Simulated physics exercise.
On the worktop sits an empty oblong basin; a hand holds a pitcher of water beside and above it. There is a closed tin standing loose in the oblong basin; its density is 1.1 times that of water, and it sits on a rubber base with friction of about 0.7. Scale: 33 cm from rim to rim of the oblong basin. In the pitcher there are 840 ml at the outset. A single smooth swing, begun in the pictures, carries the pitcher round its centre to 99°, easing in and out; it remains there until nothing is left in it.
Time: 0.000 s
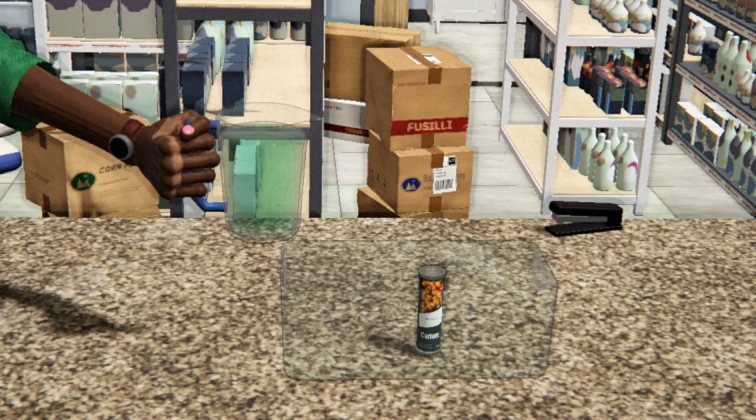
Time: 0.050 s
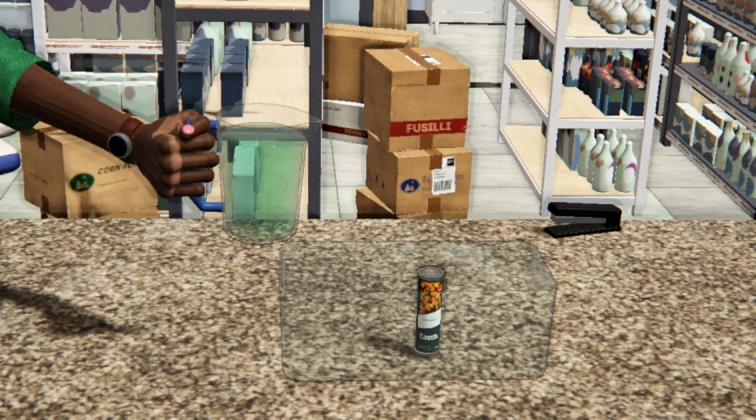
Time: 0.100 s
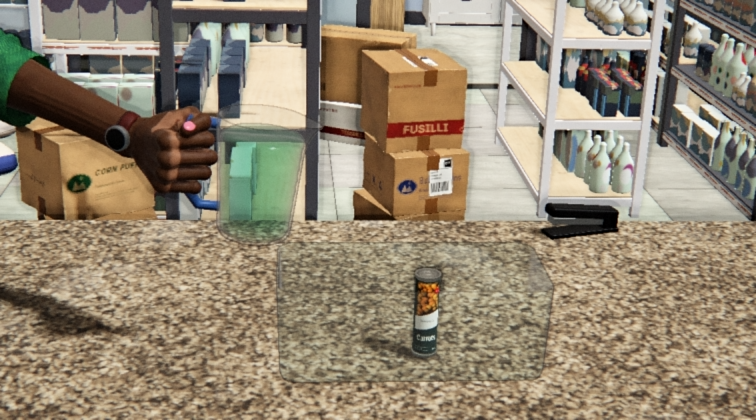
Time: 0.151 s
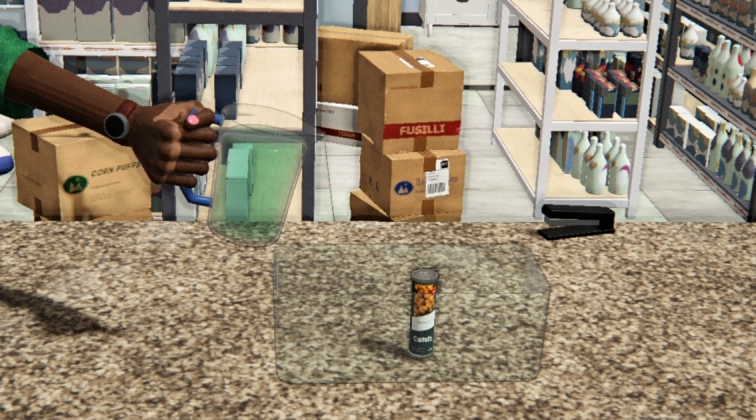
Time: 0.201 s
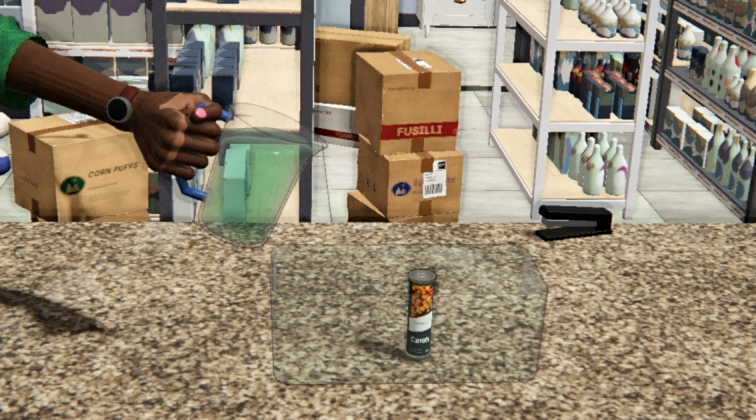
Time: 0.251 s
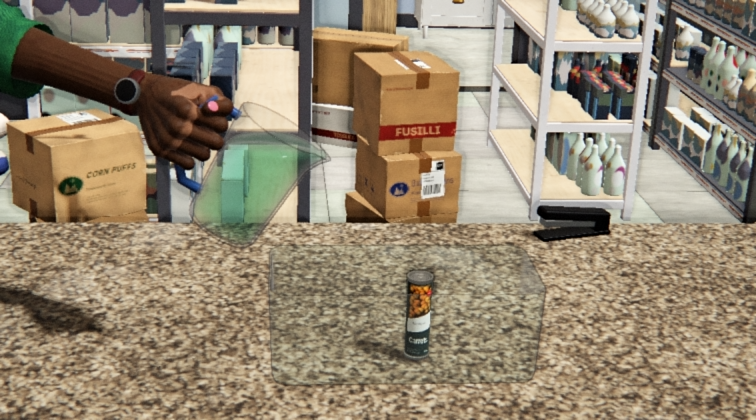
A hand holds a clear pitcher of greenish water upright above the left side of a transparent oblong basin on a speckled worktop. Gradually, the pitcher tilts to the right, its water shifting inside, while the small closed tin stays standing in the basin.
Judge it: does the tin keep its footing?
Yes, it keeps its footing.
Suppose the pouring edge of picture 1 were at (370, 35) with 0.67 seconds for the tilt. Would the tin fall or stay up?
It does not tip.
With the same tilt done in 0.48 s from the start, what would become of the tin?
The tin keeps standing.
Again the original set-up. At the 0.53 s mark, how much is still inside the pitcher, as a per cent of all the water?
68 %.
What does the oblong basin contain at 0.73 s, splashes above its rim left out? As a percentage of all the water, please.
Looks like about 58 % of the whole amount.
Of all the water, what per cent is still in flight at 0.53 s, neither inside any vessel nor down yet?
Near 18 per cent at that time.
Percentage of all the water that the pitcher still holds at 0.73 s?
About 28 percent.
Then, 0.53 s in, the tilt is 88° and 68 per cent is still to pour; the tin stands where it began.
Then, 0.73 s in, the tilt is 99° and 28 per cent is still to pour; the tin stands where it began.
Then, 0.94 s in, the tilt is 99° and 7 per cent is still to pour; the tin stands where it began.
Then, 1.17 s in, the tilt is 99° and 1 per cent is still to pour; the tin stands where it began.
Finally, the tin stands where it began.
